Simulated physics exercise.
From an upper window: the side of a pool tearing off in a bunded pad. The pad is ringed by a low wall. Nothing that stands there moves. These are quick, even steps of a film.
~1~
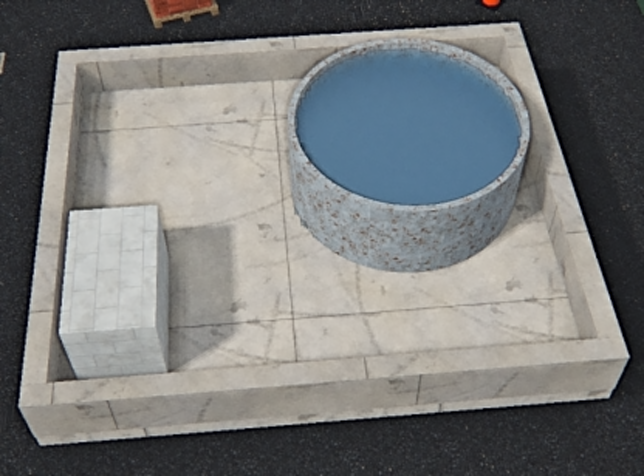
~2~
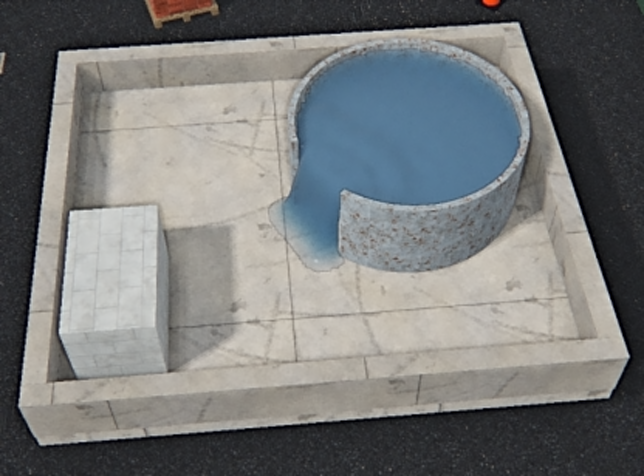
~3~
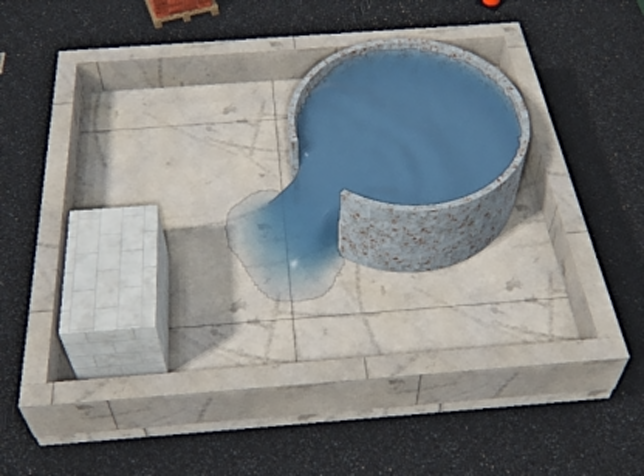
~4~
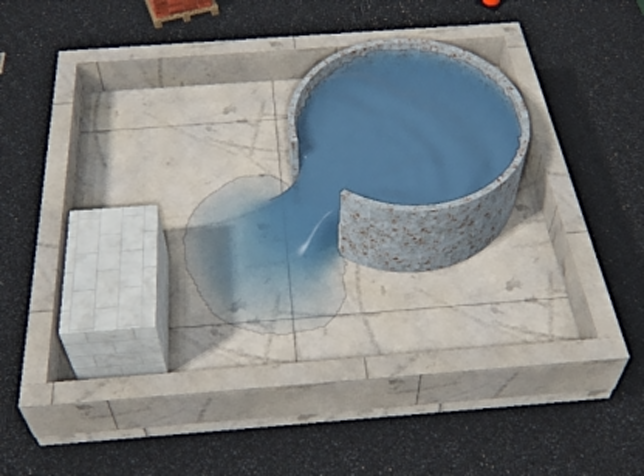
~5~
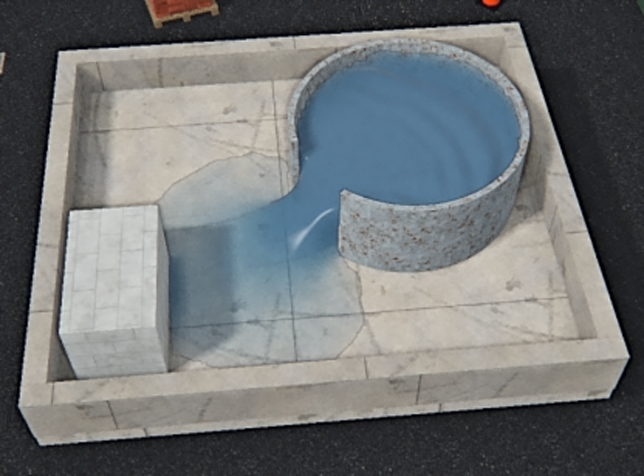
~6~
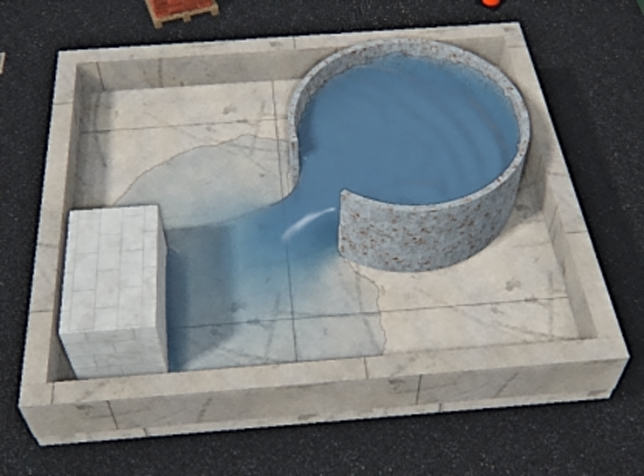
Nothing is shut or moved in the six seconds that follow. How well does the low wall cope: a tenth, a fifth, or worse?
It loses less than a tenth.
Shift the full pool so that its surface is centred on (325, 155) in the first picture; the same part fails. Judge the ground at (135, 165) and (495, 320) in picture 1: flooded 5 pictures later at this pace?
As listed: Covered, no water.
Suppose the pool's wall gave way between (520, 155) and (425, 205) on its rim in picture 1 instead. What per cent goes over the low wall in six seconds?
Close to 10 %.
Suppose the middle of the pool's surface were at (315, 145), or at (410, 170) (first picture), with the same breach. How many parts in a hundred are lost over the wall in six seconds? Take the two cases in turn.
Roughly 2 per cent, then 2 per cent.
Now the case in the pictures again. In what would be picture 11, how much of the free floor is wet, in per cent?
Near 50 in a hundred.
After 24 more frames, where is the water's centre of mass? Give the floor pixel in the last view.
I would point to (312, 217).
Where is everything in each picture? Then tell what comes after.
In the first frame, still water in the round tank at (408, 123).
In the second frame, water pours out at (315, 210) and has run to (283, 202).
In the third frame, water pours out at (315, 212) and has run to (274, 291).
In the fourth frame, the front is at (219, 309), out from the gap at (315, 213).
In the fifth frame, the front is at (174, 346), out from the gap at (315, 213).
In the sixth frame, water pours out at (315, 212) and has run to a hidden place.
A moment on, water covers 35 % of the floor; the low wall has let 0 % over.
Next, water covers 40 % of the floor; the low wall has let 1 % over.
Then, water covers 50 % of the floor; the low wall has let 1 % over.
Later, water covers 80 % of the floor; the low wall has let 2 % over.
In the end, water covers 80 % of the floor; the low wall has let 2 % over.
